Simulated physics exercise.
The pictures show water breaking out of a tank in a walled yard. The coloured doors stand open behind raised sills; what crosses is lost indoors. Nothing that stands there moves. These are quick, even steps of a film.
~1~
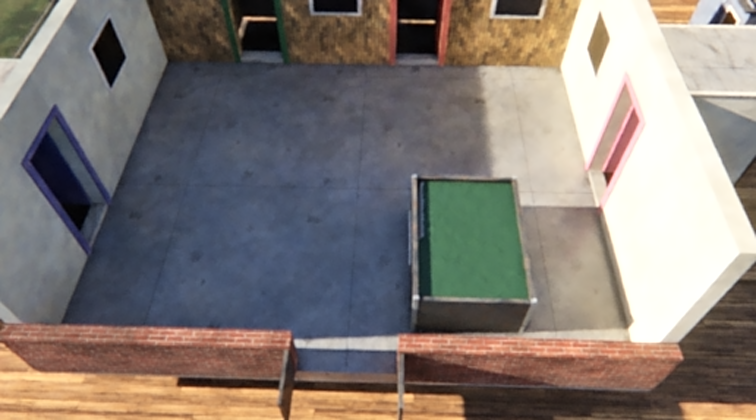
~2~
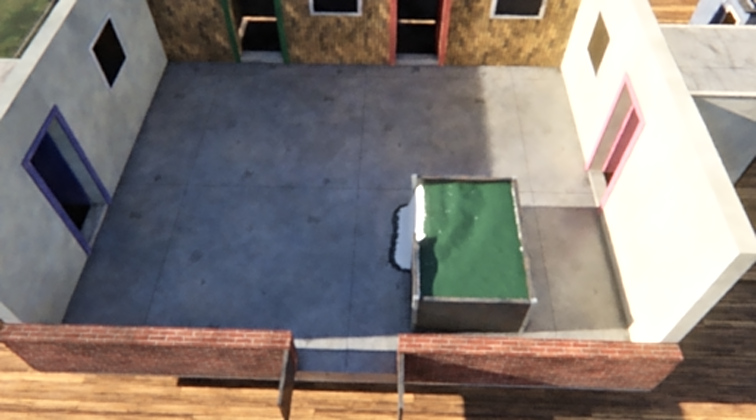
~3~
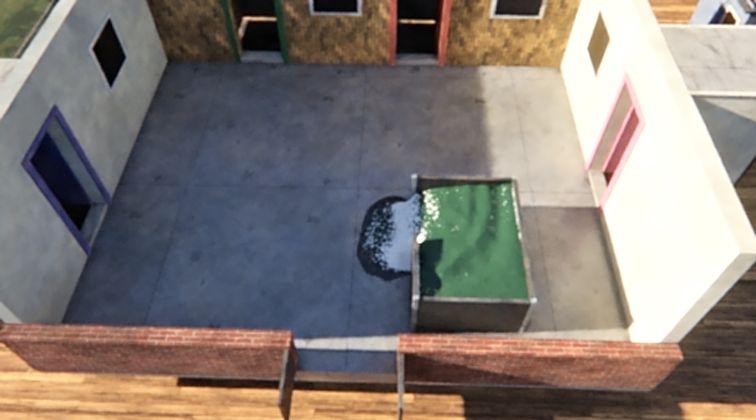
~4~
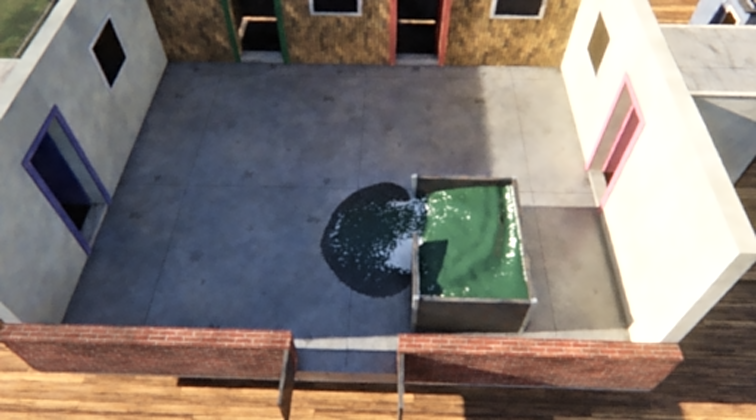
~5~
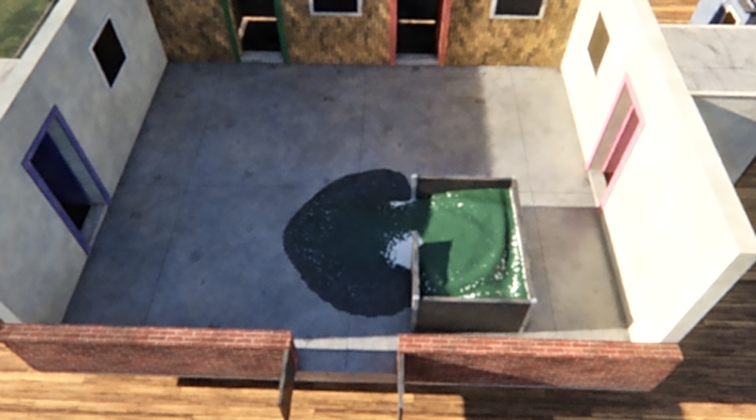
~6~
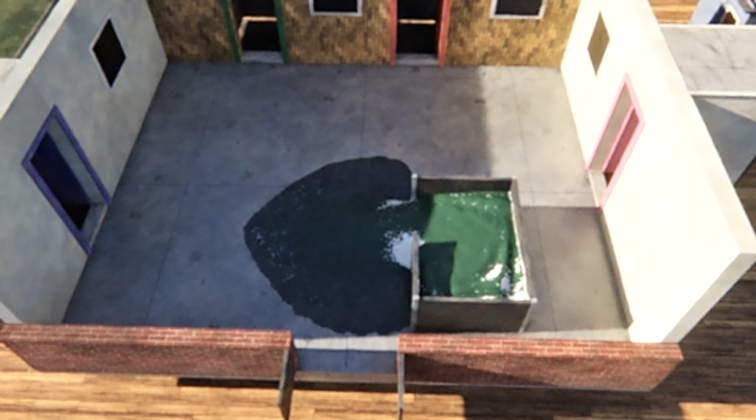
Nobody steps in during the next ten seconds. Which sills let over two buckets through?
In the end: The green door stays under that; the blue door takes more than that; the pink door stays under that; the red door stays under that.
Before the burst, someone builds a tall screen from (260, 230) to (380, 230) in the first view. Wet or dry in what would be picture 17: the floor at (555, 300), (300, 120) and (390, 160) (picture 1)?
In that order: Clear, wet, covered.
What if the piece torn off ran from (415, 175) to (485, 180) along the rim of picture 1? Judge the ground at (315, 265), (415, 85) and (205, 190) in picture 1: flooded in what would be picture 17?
In that order: Dry, wet, clear.
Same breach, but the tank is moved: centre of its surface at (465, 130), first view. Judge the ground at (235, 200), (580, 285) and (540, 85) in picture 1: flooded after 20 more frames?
In that order: Covered, no water, free of water.
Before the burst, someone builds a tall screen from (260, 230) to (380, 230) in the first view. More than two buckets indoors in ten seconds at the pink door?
Then: Pink keeps below it.
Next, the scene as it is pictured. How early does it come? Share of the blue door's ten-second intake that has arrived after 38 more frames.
Close to 100 %.
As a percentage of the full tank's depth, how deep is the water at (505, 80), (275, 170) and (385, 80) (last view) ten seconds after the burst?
In that order: 2, 6 and 6 per cent.
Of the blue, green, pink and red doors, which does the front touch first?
The door marked blue.
A moment on, water covers 35 % of the floor; the green door not reached, the blue door wet at the sill, nothing in, the pink door not reached, the red door not reached.
Next, water covers 50 % of the floor; the green door not reached, the blue door over two buckets in, the pink door not reached, the red door not reached.
Then, water covers 55 % of the floor; the green door wet at the sill, nothing in, the blue door far over two buckets in, the pink door not reached, the red door not reached.
Later, water covers 55 % of the floor; the green door wet at the sill, nothing in, the blue door far over two buckets in, the pink door not reached, the red door not reached.
In the end, water covers 80 % of the floor; the green door wet at the sill, nothing in, the blue door far over two buckets in, the pink door not reached, the red door wet at the sill, nothing in.
